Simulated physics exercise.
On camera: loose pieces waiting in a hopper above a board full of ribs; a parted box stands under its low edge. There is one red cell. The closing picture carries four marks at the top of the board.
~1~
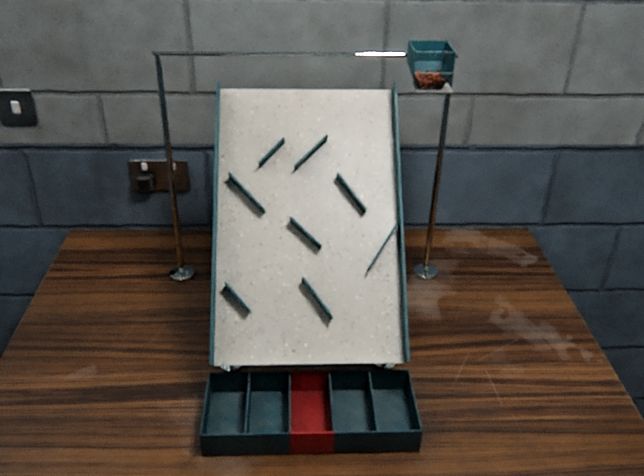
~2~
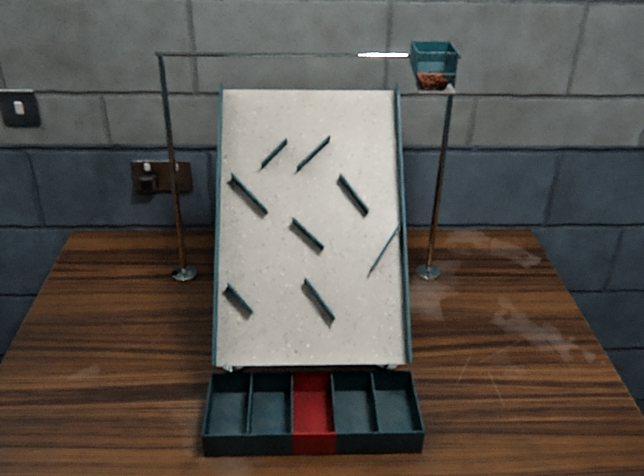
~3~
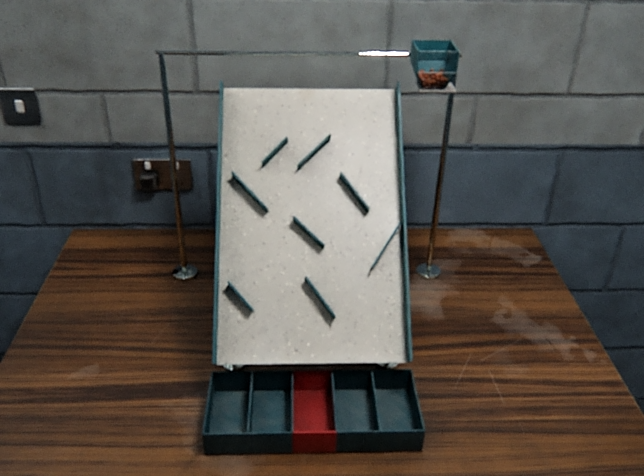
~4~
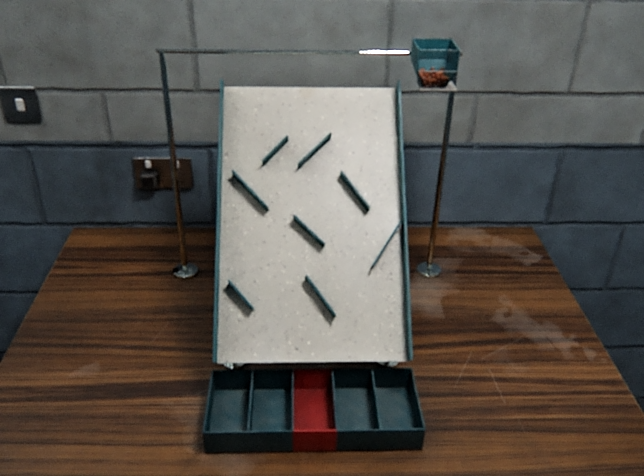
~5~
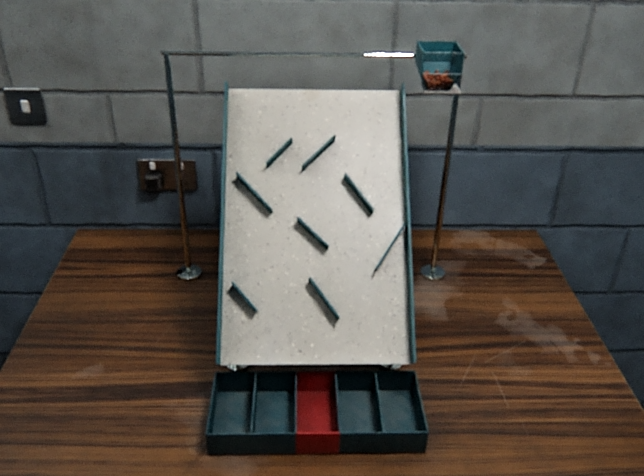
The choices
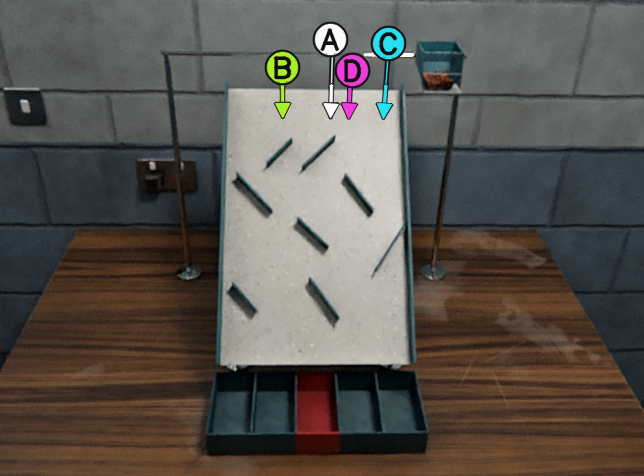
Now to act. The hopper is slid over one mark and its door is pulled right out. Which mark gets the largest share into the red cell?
I would pick mark B.
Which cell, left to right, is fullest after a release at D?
The fourth.
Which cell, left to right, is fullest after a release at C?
The fourth.
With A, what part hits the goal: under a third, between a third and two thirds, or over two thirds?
Mark A gives under a third.
On the marked copy, mark A meets the board at (330, 112); mark B meets the board at (282, 112); mark C meets the board at (383, 113); mark D meets the board at (348, 113).
With A, close to a quarter in the red cell, close to half in other cells, close to a quarter outside the box.
With B, close to a third in the red cell, close to a third in other cells, close to a quarter outside the box.
With C, close to a quarter in the red cell, the bulk in other cells, only a few held on the board.
With D, a small share in the red cell, the bulk in other cells, a small share outside the box.
